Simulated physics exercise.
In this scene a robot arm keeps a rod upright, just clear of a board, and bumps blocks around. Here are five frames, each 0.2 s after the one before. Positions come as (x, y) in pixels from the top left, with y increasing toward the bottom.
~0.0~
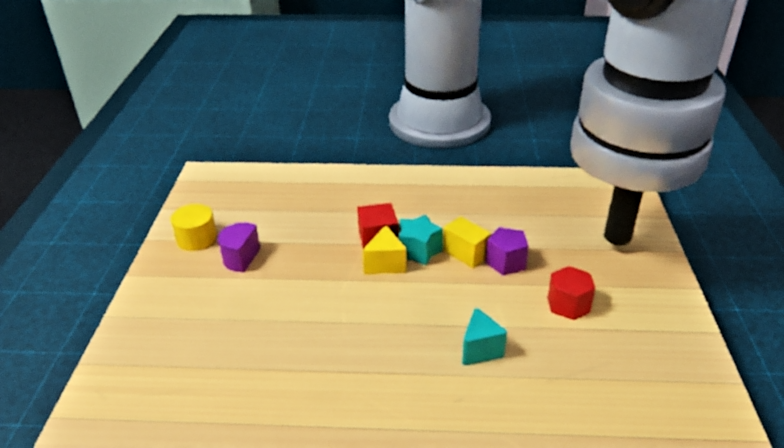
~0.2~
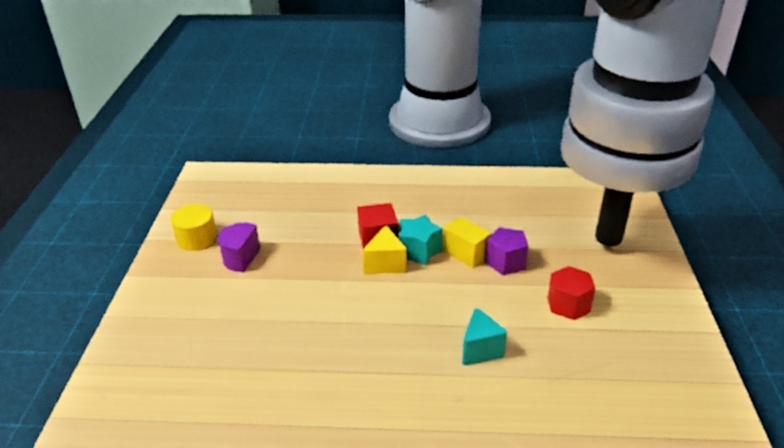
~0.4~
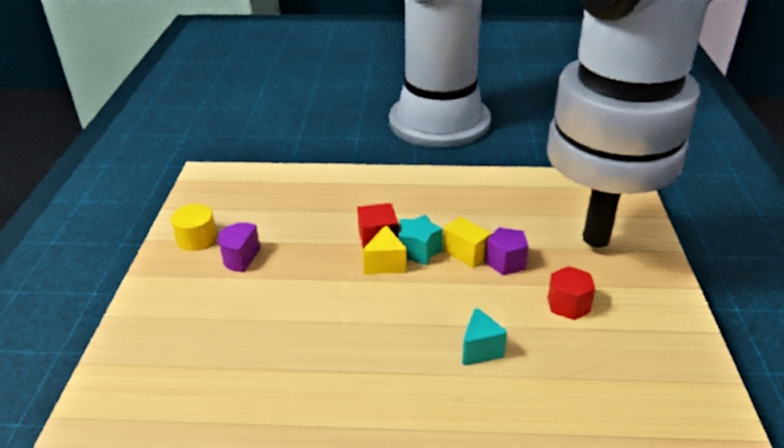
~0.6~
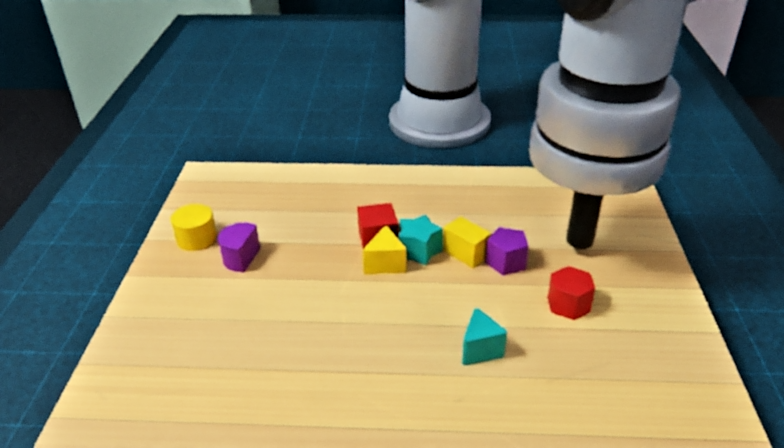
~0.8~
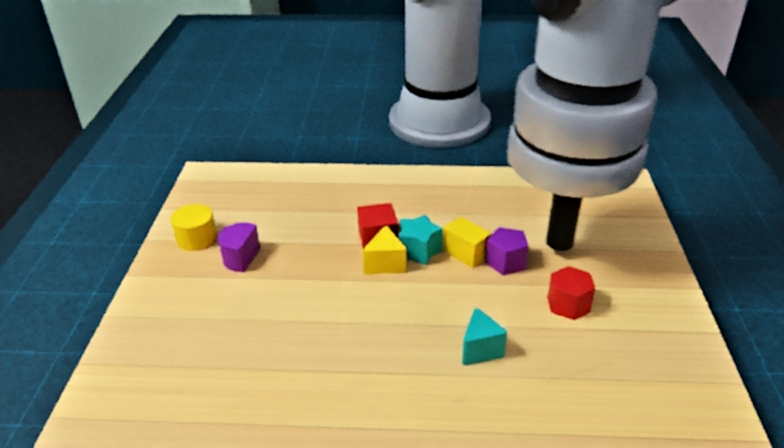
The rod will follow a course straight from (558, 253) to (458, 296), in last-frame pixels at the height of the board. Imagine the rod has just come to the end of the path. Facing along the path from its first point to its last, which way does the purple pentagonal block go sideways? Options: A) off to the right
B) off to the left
The correct letter is A.
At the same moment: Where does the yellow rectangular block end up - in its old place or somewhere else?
That block ends up displaced.
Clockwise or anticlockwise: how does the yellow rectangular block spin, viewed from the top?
Prediction: Clockwise.
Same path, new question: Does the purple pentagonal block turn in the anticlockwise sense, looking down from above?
Short answer: No.
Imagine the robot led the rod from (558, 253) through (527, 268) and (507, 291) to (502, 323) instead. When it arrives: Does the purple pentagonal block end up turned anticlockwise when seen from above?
No, that is not what happens.
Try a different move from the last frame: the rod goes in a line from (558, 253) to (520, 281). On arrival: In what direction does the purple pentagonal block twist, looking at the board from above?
It ends up turned clockwise.
On the path given first. One third of the way, rod (528, 257); yellow rectangular block (460, 228); purple pentagonal block (497, 241), turned 15° clockwise.
Two thirds of the way, rod (493, 271); yellow rectangular block (451, 223), turned 30° clockwise; purple pentagonal block (464, 247), turned 45° clockwise.
At the end, rod (459, 286); yellow rectangular block (451, 223), turned 30° clockwise; purple pentagonal block (452, 249), turned 60° clockwise; red six-sided block in place.
